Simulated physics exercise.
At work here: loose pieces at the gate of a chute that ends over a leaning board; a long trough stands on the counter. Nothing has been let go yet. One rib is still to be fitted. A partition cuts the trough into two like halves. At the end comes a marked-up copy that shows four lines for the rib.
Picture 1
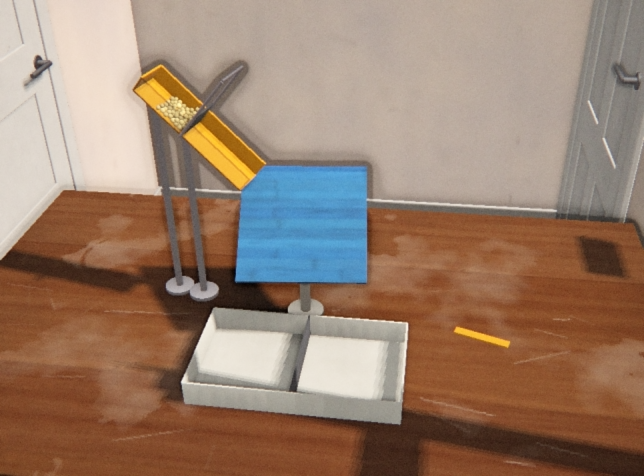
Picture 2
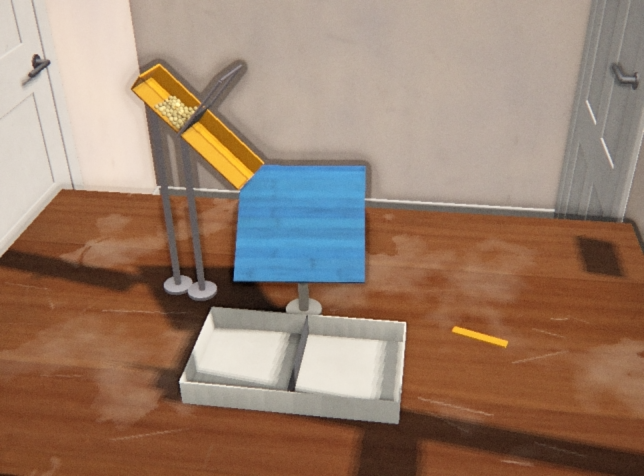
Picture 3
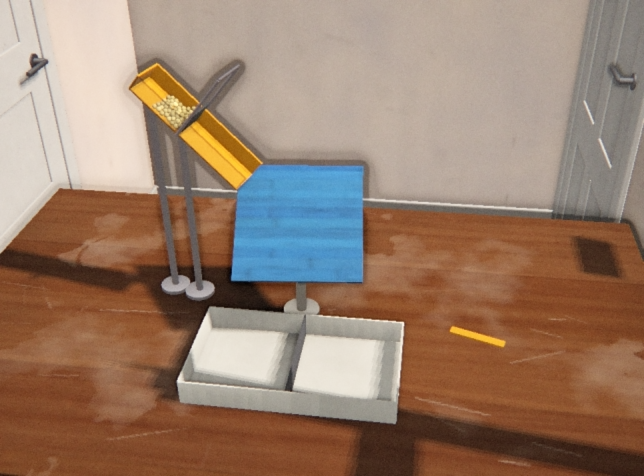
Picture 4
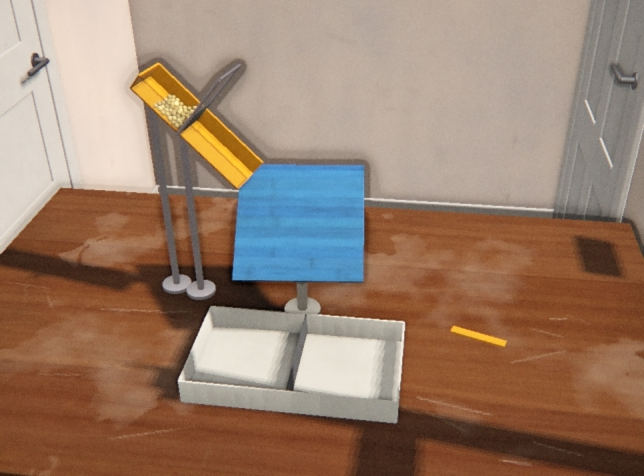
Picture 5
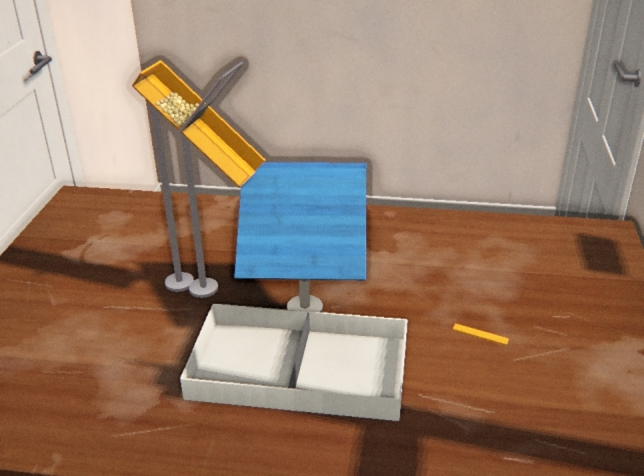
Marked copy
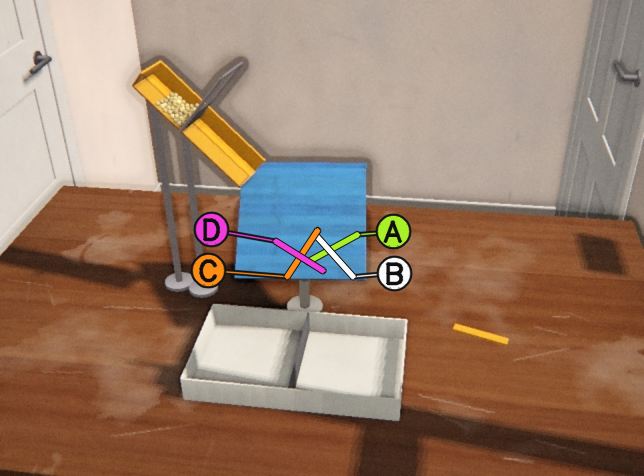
The clip shows small pale pieces resting behind a grey gate in a sloping yellow chute above a tilted blue board, with a divided white trough in front; the view shifts very slightly, but nothing in the scene visibly moves.
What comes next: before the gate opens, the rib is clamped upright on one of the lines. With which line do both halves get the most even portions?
A is best.
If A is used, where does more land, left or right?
More lands on the left.
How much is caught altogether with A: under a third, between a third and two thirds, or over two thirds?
Line A gives over two thirds.
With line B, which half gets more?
More lands on the right.
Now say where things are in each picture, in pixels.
Load behind the gate (183, 113), soya beans; lip of the chute (248, 183), sloping fairly steeply, in the first frame.
Middle of the board (301, 222), tilted fairly steeply; middle of its low edge (299, 282); of its high edge (303, 166), in the second frame.
Front corners of the trough (178, 382) and (397, 402); front end of its middle wall (285, 392); gate still shut (199, 111), in the third frame.
Middle of the load (180, 111); lip (245, 181), in the fourth frame.
Middle of the load (183, 109); lip (248, 179), in the fifth frame.
On the marked copy, line A from (357, 234) to (307, 261); line B from (316, 235) to (353, 276); line C from (317, 230) to (287, 276); line D from (275, 241) to (322, 270).
If A is chosen, of what is caught, roughly two thirds in the left half, roughly a third in the right.
If B is chosen, of what is caught, roughly a quarter in the left half, the larger part in the right.
If C is chosen, of what is caught, almost all in the left half, about a tenth in the right.
If D is chosen, of what is caught, about a tenth in the left half, almost all in the right.
